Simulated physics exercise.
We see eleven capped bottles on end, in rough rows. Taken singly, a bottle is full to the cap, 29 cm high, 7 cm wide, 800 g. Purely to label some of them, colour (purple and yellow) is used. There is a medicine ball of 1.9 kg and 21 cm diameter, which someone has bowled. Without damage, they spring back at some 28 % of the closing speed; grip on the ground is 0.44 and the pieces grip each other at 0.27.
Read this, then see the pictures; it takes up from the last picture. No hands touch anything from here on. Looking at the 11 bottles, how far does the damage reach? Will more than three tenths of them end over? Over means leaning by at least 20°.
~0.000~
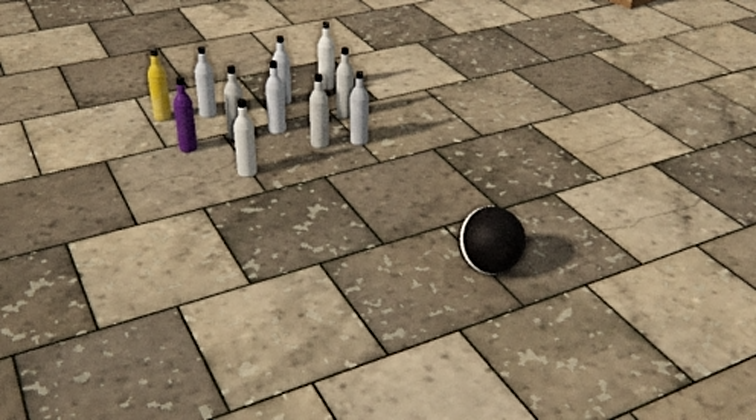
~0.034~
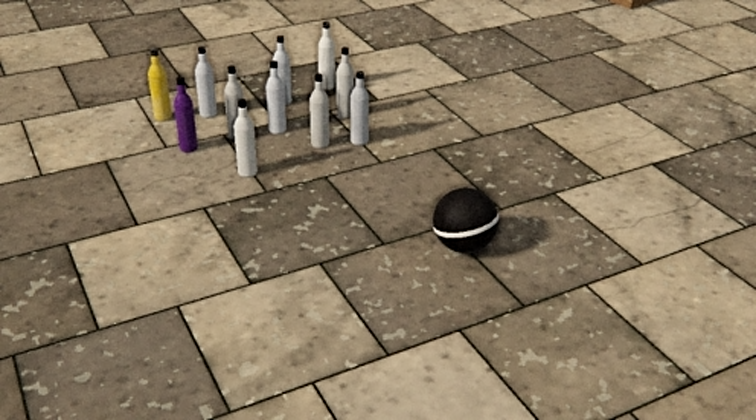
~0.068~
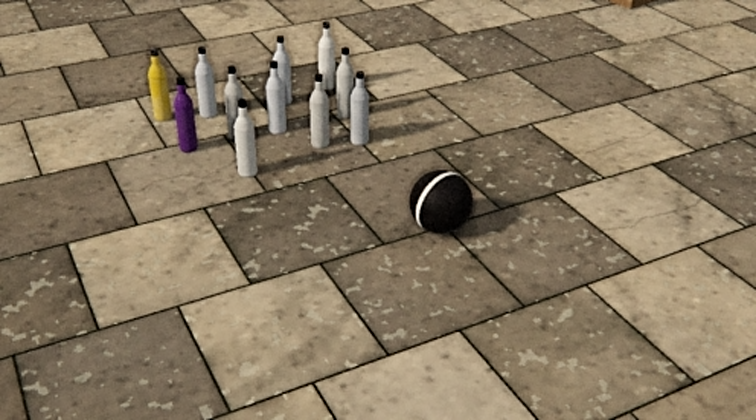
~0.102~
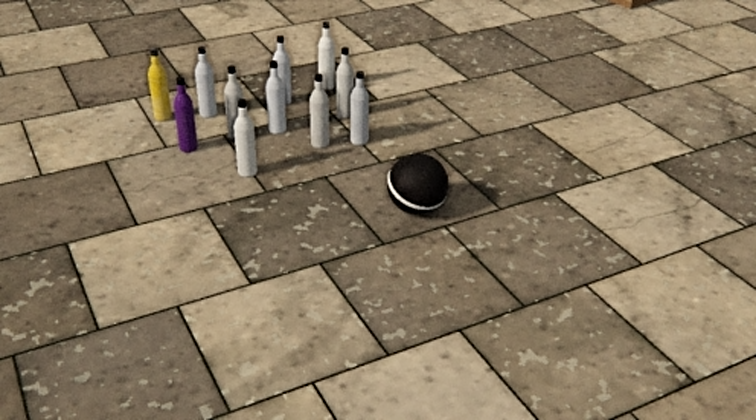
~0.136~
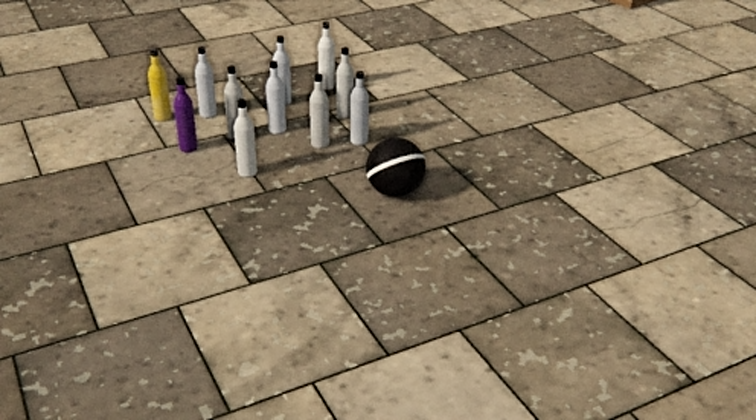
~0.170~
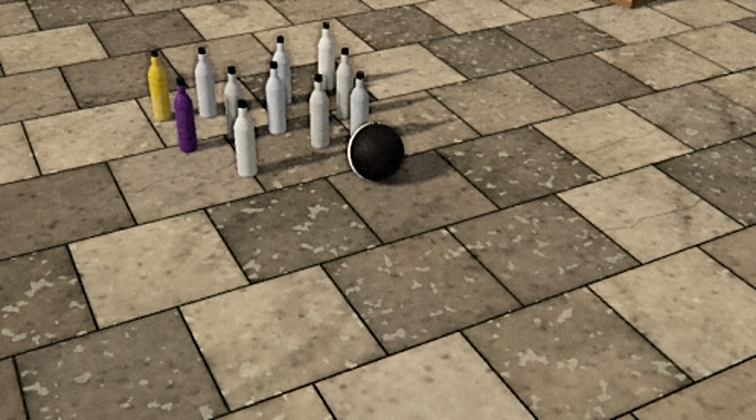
Yes.
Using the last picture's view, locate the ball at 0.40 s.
My estimate is roughly (287, 112).
After 0.40 s, ball still moving; 1 of the 11 bottles over.
After 0.88 s, ball still moving; 6 of the 11 bottles over.
By the end (2.1 s), ball rolling away; 6 of the 11 bottles over; purple bottle unmoved; yellow bottle unmoved. That is 55 per cent. As the last picture would show them, middles, purple bottle near (185, 115), yellow bottle near (157, 86).
